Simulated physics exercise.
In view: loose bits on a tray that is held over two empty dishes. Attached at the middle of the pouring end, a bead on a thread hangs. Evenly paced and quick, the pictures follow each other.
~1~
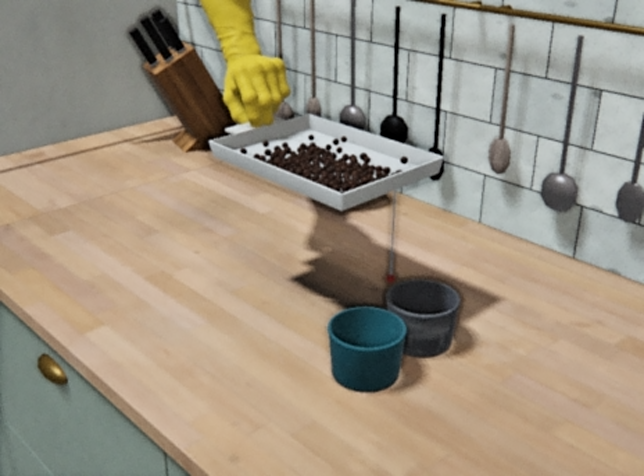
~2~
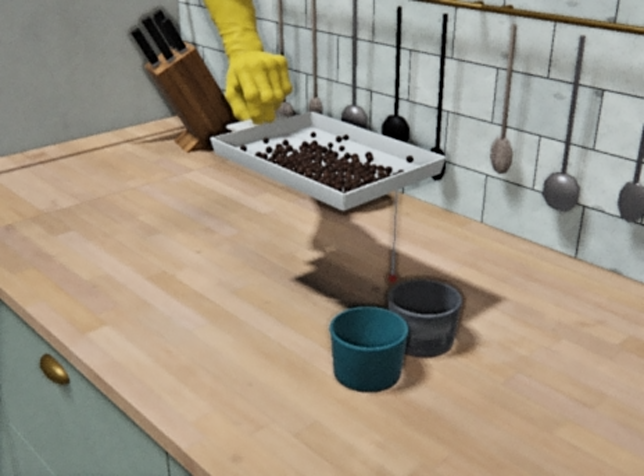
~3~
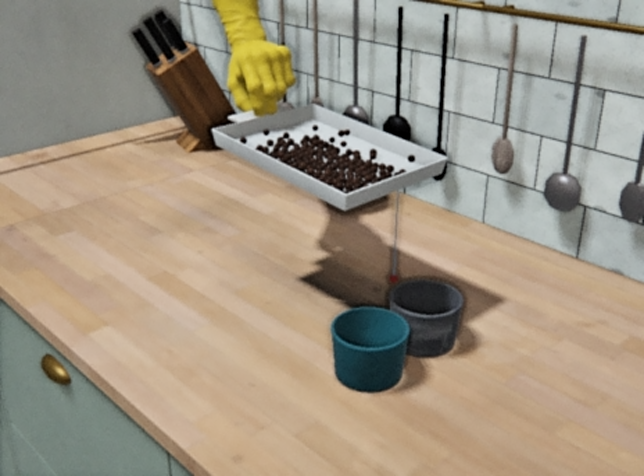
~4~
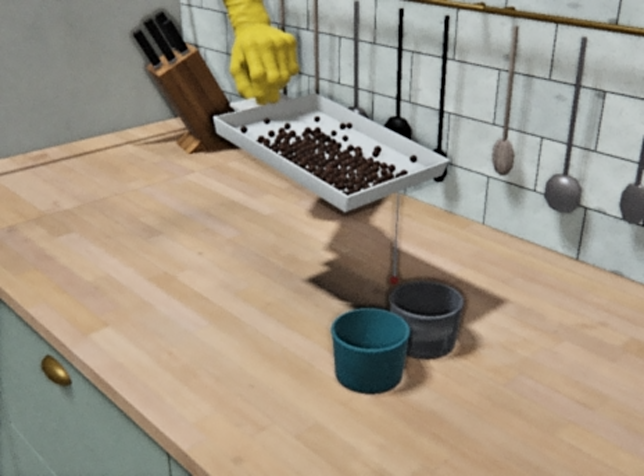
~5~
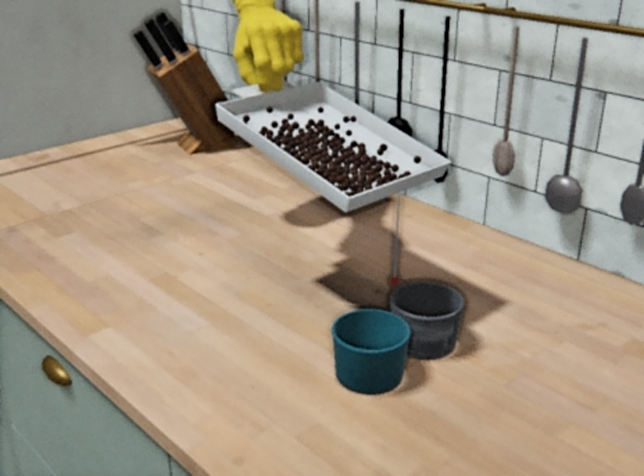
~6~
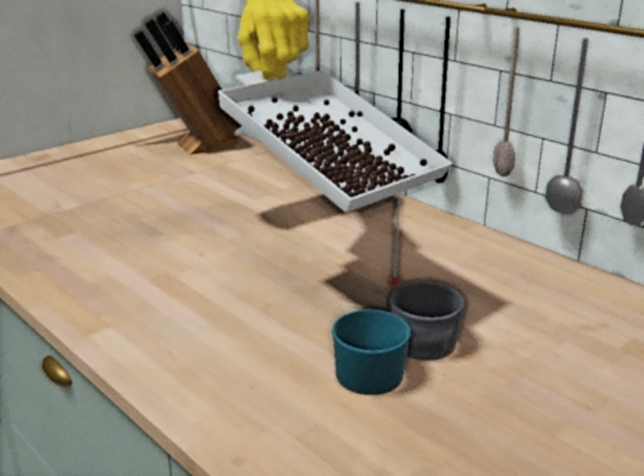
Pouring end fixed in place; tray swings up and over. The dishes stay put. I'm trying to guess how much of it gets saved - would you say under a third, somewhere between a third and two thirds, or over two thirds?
A third to two thirds.
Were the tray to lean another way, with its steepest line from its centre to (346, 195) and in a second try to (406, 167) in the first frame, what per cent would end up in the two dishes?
You'd see roughly 80 per cent the first time and 0 per cent the second.
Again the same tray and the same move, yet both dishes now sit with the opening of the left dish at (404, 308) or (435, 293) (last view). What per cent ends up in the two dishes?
Trial 1 60%, trial 2 40%.
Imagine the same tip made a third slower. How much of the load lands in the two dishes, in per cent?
That works out at roughly 60 per cent.
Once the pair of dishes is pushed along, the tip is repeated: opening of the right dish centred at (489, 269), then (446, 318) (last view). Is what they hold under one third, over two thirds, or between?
Between a third and two thirds; between a third and two thirds.
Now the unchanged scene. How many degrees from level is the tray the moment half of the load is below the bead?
Somewhere near 100 degrees, I'd say.
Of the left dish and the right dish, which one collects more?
Noted: The right-placed one ends with more.
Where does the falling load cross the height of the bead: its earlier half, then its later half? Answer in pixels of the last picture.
(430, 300), then (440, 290).
Soon, tray tipped steeply; nearly all on the tray; a stray few in the air.
A while on, tray tipped right over; about a quarter on the tray; a small part in the left dish; about a quarter in the right dish; about a quarter outside both; about a quarter in the air.
Towards the end, tray tipped past a quarter turn; a small part in the left dish; about a third in the right dish; about half outside both.
Finally, tray tipped past a quarter turn; a small part in the left dish; about a third in the right dish; about half outside both.
